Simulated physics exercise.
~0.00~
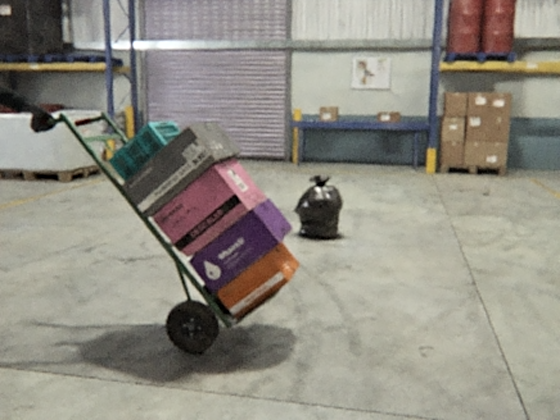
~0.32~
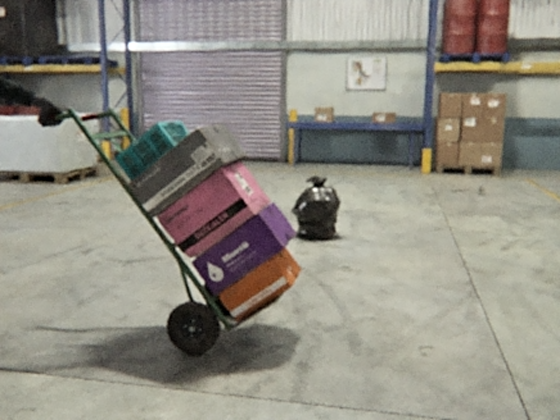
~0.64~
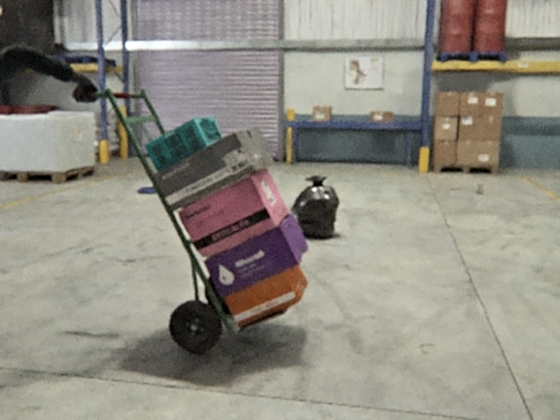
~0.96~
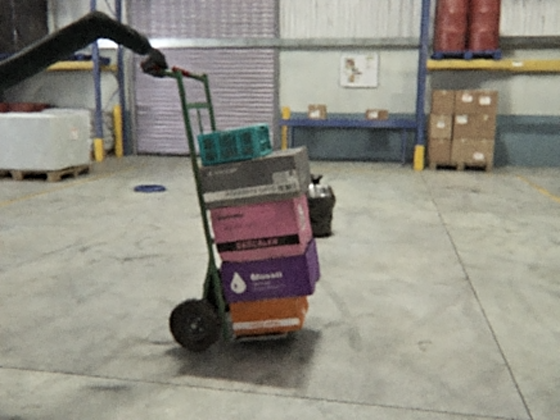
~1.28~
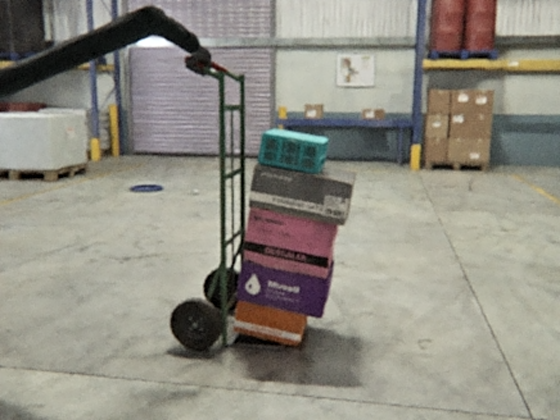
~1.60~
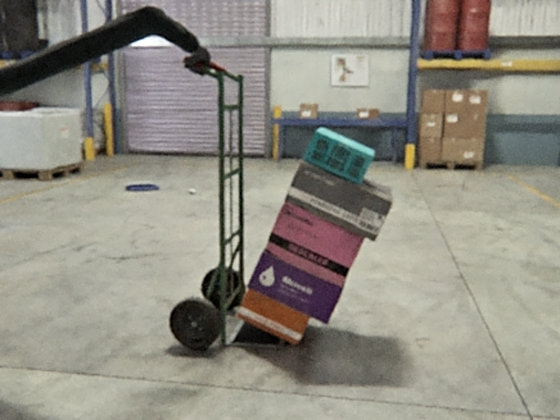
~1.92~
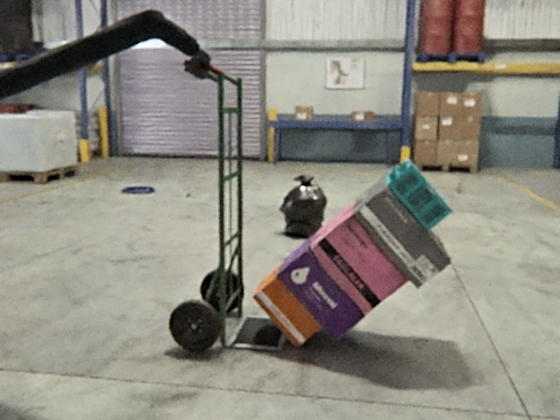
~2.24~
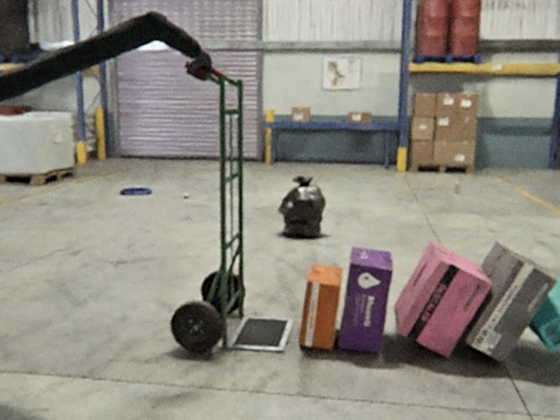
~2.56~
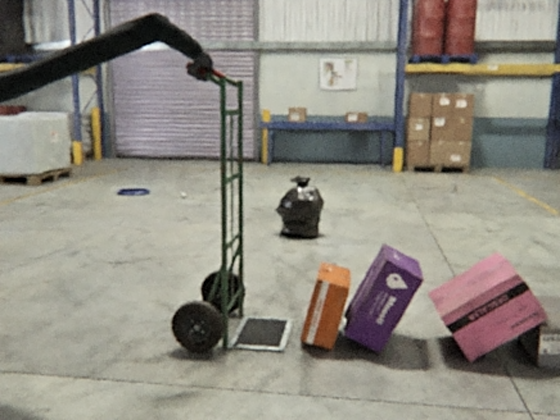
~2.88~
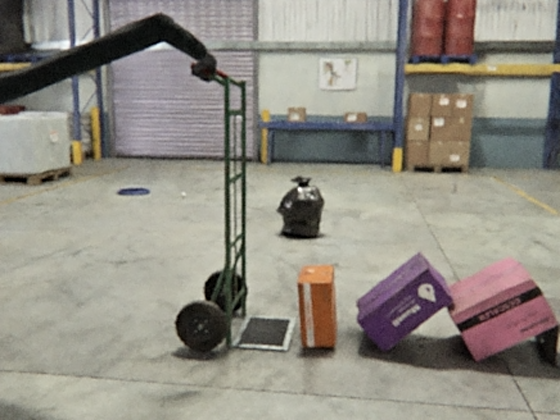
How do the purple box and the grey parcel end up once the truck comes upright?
Both tip over. The purple box topples to the right and ends up tilted beside the pink parcel, while the grey parcel falls farther away, near the right edge of the view.
